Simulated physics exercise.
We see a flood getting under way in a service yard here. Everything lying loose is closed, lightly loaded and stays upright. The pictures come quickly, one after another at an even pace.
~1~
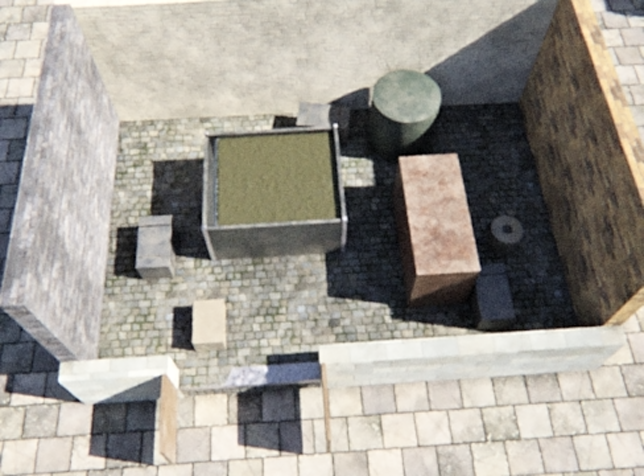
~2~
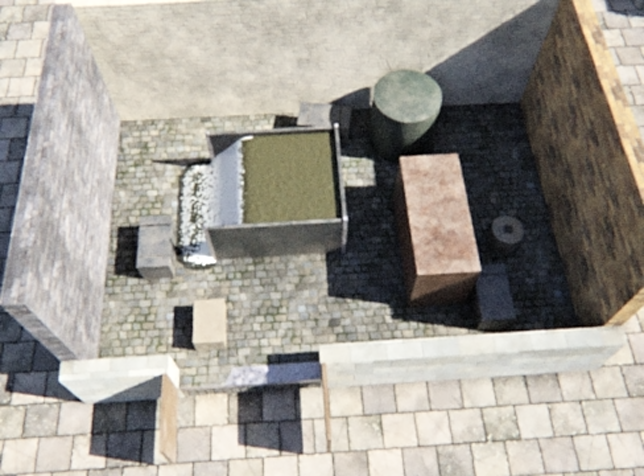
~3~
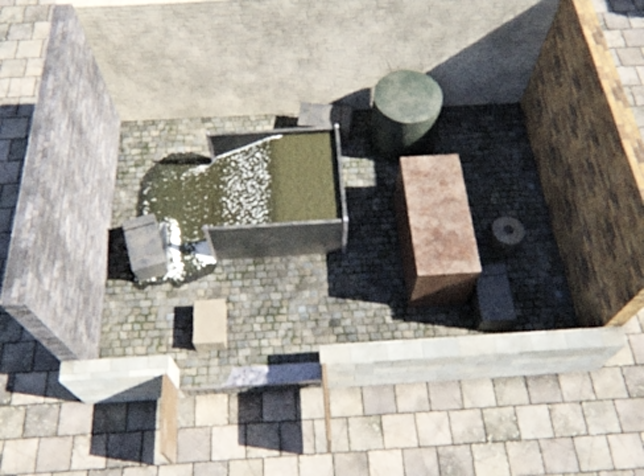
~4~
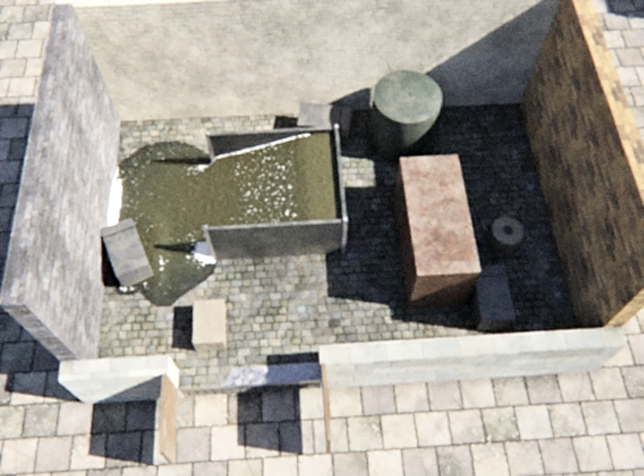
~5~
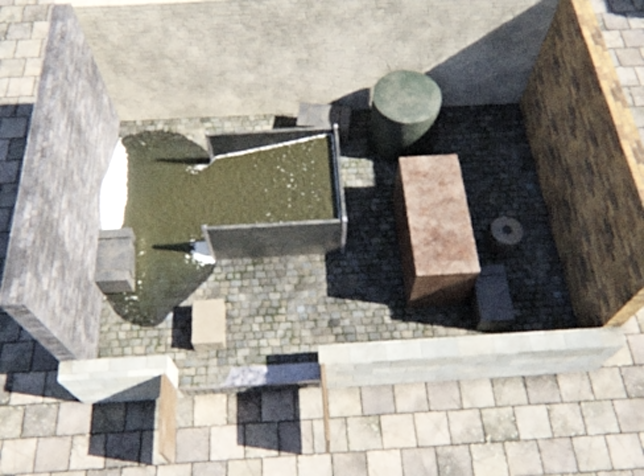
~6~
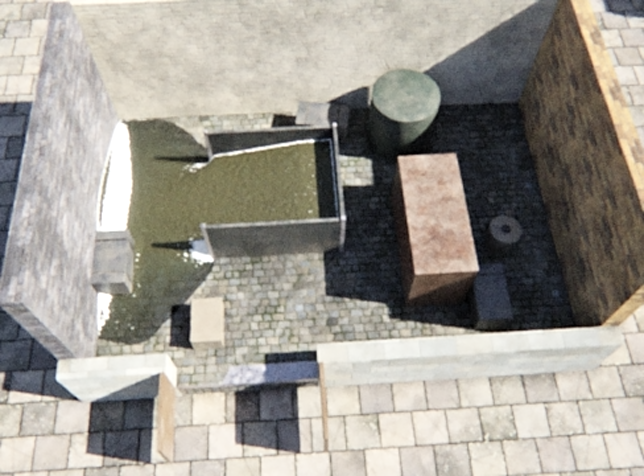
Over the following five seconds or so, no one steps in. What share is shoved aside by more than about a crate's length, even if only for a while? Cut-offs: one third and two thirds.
Between one third and two thirds.
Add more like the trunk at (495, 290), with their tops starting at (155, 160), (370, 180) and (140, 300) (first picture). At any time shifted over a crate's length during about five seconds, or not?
Listed in sequence, the answers are displaced a stride, displaced a stride and displaced a stride.
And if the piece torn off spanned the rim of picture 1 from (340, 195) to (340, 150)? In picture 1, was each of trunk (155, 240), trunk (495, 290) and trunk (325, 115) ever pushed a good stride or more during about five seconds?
Lab note - in sequence: Never that far; made it that far; made it that far.
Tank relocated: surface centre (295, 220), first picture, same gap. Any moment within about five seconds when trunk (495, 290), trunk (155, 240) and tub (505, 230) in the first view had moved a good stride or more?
Well, the first one got driven a long way, the second got driven a long way, and the third didn't get far.
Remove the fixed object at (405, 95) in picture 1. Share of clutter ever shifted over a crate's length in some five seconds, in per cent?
I'd put it near 80 per cent of the things.
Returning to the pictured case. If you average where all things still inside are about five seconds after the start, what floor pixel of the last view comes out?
Near (420, 251).
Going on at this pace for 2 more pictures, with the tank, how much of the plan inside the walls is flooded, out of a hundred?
30 %, give or take.
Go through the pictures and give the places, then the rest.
The first frame shows a trunk at (154, 241) rests on the ground; a trunk at (324, 115) rests on the ground; 0 of 5 have shifted.
The second frame shows a trunk at (154, 240), on the bottom; a trunk at (324, 115) rests on the ground; 0 of 5 have shifted.
The third frame shows a trunk at (143, 241) rests on the ground, close to its start; a trunk at (325, 115) rests on the ground; 1 of 5 have shifted.
The fourth frame shows a trunk at (124, 246) rests on the ground, a stride from its start; a trunk at (325, 115) rests on the ground; 1 of 5 have shifted.
The fifth frame shows a trunk at (113, 254), on the bottom, a stride from its start; a trunk at (324, 115) rests on the ground; 1 of 5 have shifted.
The sixth frame shows a trunk at (110, 256) floats, a stride from its start; a trunk at (323, 114) rests on the ground; 1 of 5 have shifted.
A moment on, 1 of 5 are well off their spots; 0 afloat.
Next, 1 of 5 are well off their spots; 1 afloat.
Later, 2 of 5 are well off their spots; 1 afloat.
In the end, 3 of 5 are well off their spots, and 3 have been at some point; 3 afloat.
